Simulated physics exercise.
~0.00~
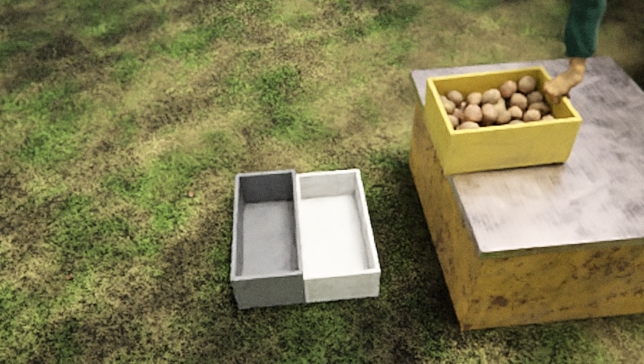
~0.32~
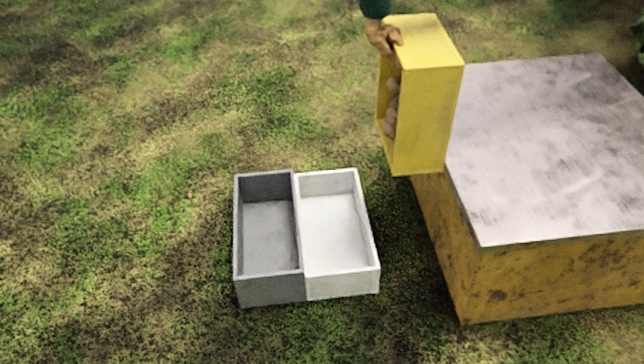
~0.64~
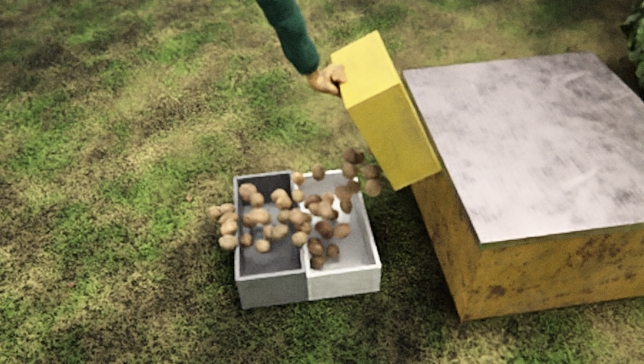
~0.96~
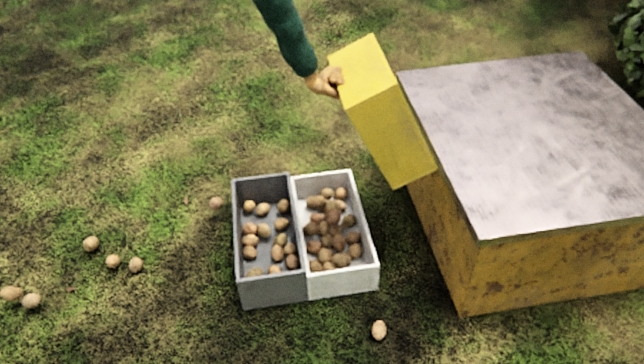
A hand in a green sleeve lifted a yellow crate of potatoes off a bench, swung it left and tipped it over, spilling them into the white box and grey tub on the grass, with a few ending up scattered on the ground.
